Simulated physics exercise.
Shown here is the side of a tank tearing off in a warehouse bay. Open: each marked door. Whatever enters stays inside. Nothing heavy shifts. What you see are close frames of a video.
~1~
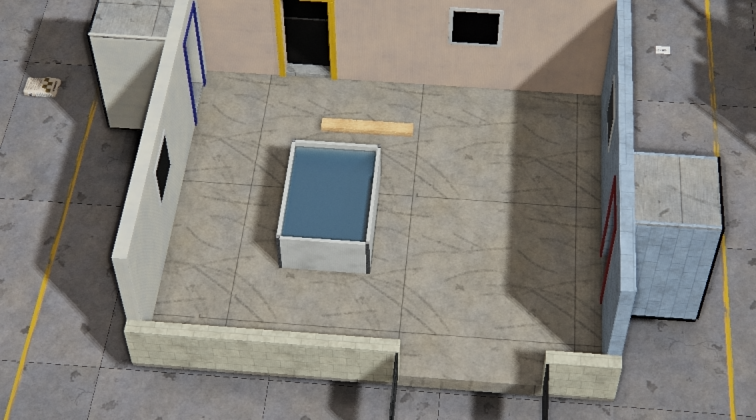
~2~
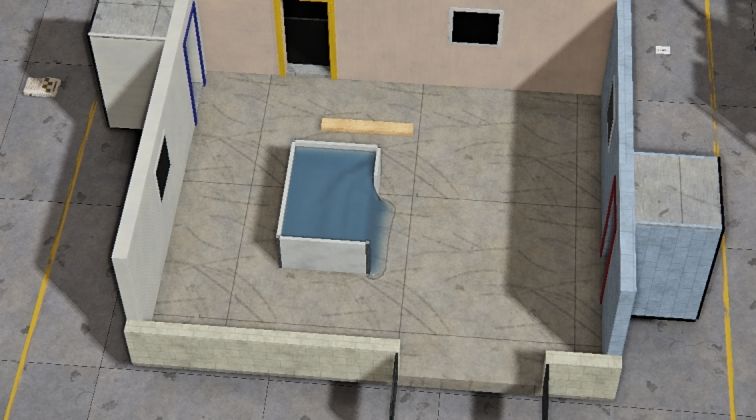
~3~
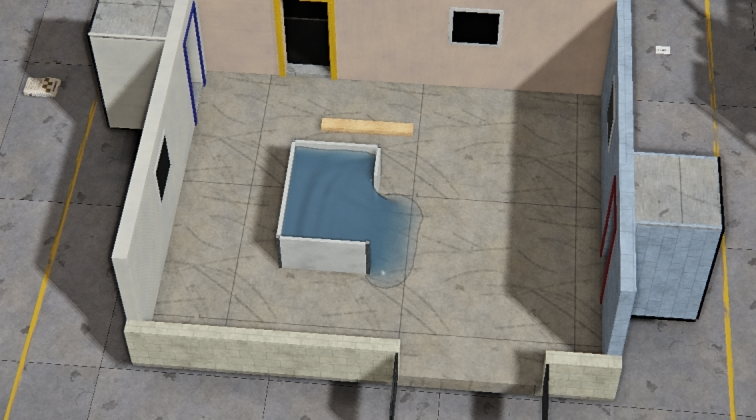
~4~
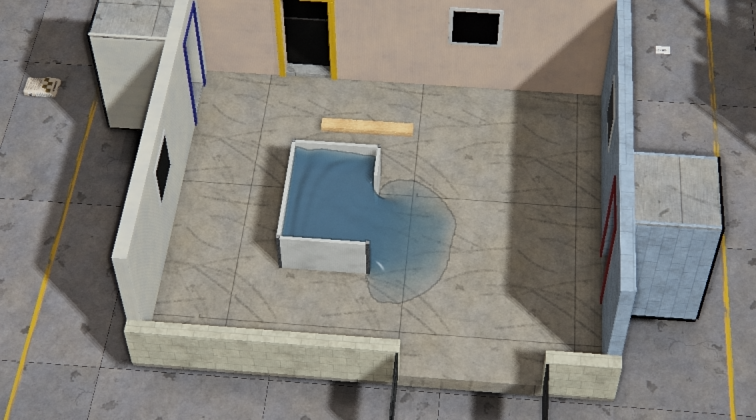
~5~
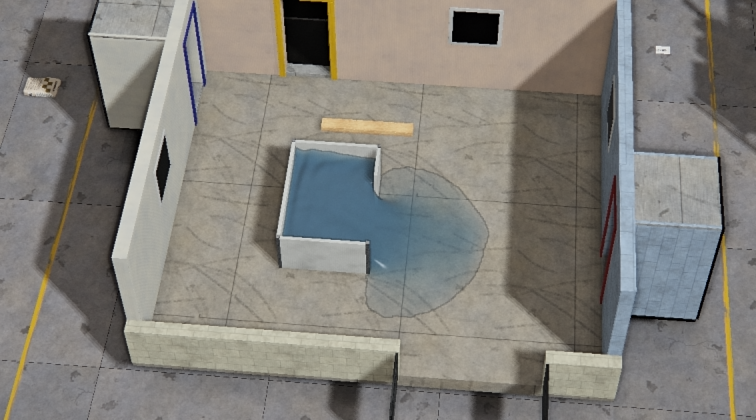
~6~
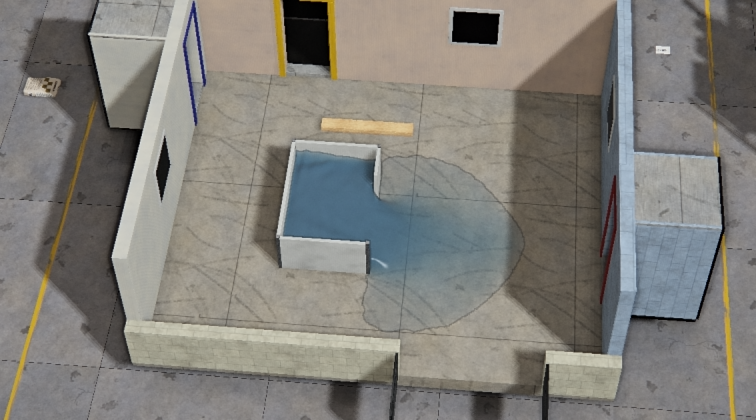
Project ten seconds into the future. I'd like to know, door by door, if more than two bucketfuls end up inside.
As I see it, the red door ends up above the line; the yellow door ends up at or below the line; the blue door ends up at or below the line.
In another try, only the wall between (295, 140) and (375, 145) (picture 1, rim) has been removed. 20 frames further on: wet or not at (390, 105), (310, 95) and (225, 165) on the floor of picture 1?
Sequence of results: Reached by the flood, reached by the flood, reached by the flood.
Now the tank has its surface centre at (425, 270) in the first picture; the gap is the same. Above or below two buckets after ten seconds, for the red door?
Red door: Overshoots.
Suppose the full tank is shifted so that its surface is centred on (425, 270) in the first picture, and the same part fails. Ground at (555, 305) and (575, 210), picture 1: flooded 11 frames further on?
Soaked, soaked.
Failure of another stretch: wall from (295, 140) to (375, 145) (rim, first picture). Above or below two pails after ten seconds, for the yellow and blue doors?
I'd say the yellow one ends up above, and the blue one ends up above.
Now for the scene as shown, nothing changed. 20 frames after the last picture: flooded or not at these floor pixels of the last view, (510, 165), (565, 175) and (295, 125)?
Taking them as listed, they are waterlogged, waterlogged and spared.
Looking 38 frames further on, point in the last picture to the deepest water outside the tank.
Roughly at pixel (583, 113).
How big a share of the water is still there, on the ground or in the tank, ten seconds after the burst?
Result: Close to 66 %.
A moment on, water covers 35 % of the floor; the red door over two buckets in, the yellow door not reached, the blue door not reached.
Next, water covers 40 % of the floor; the red door far over two buckets in, the yellow door not reached, the blue door not reached.
Then, water covers 40 % of the floor; the red door far over two buckets in, the yellow door not reached, the blue door not reached.
Later, water covers 55 % of the floor; the red door far over two buckets in, the yellow door wet at the sill, nothing in, the blue door not reached.
In the end, water covers 75 % of the floor; the red door far over two buckets in, the yellow door wet at the sill, nothing in, the blue door wet at the sill, nothing in.
